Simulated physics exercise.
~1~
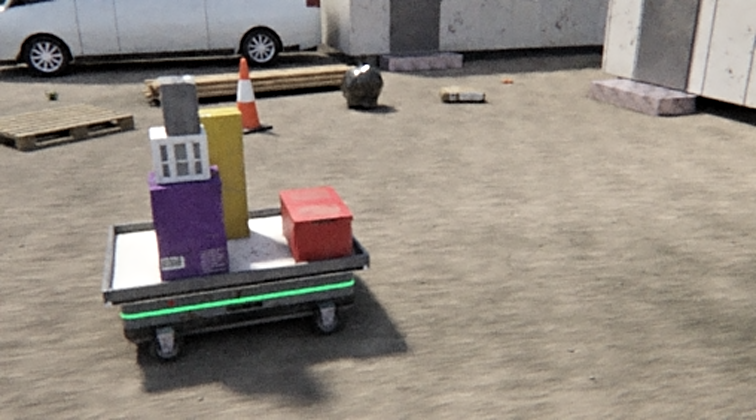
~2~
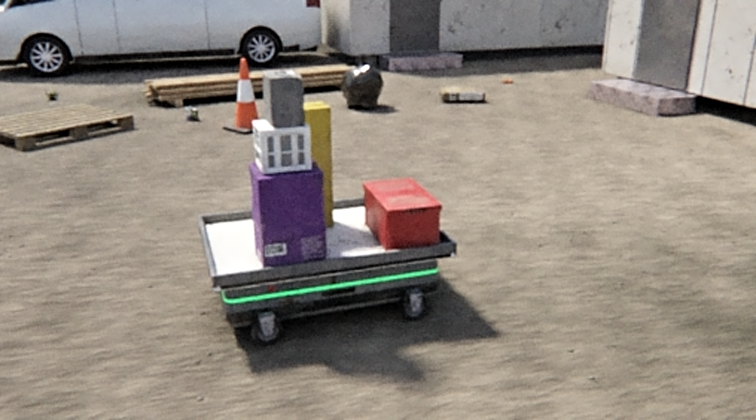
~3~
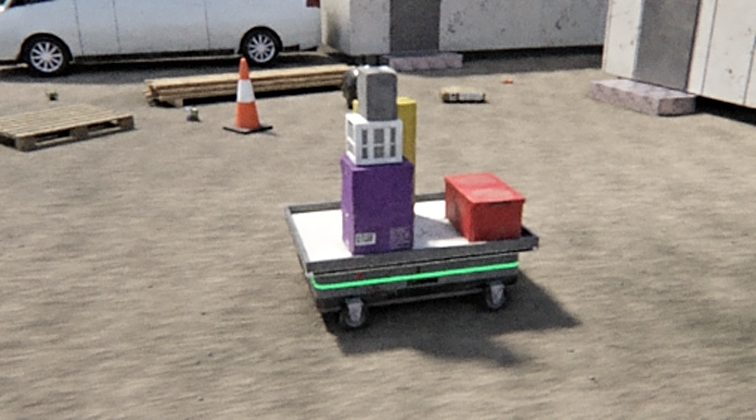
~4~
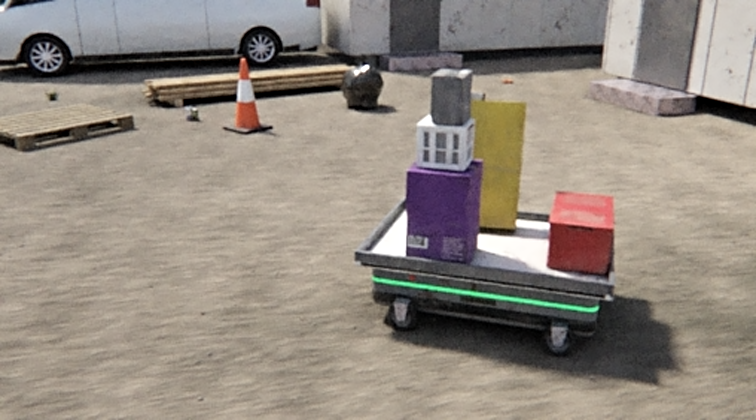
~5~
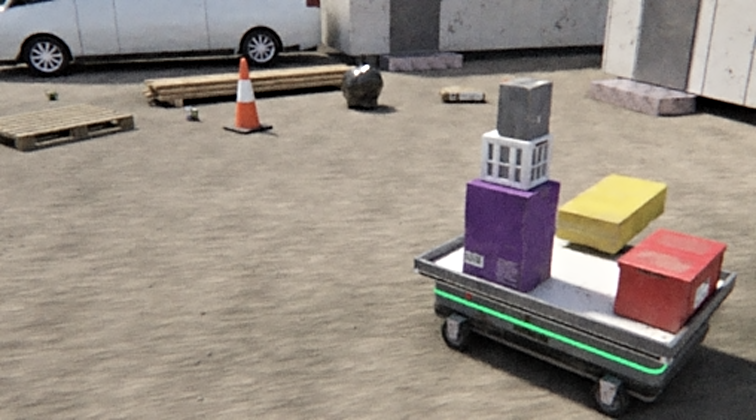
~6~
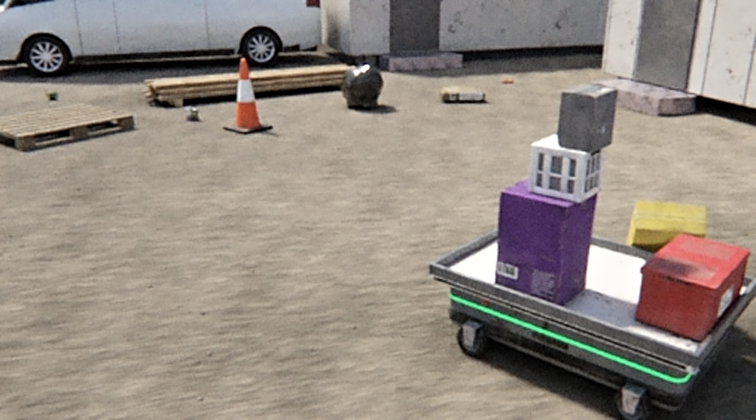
We see a cart carrying a purple box topped by a white crate and grey box, beside a yellow box and red tote, roll right across a dirt yard and curve toward the viewer; the tall yellow box topples off the far side, while the stack shifts but stays standing.
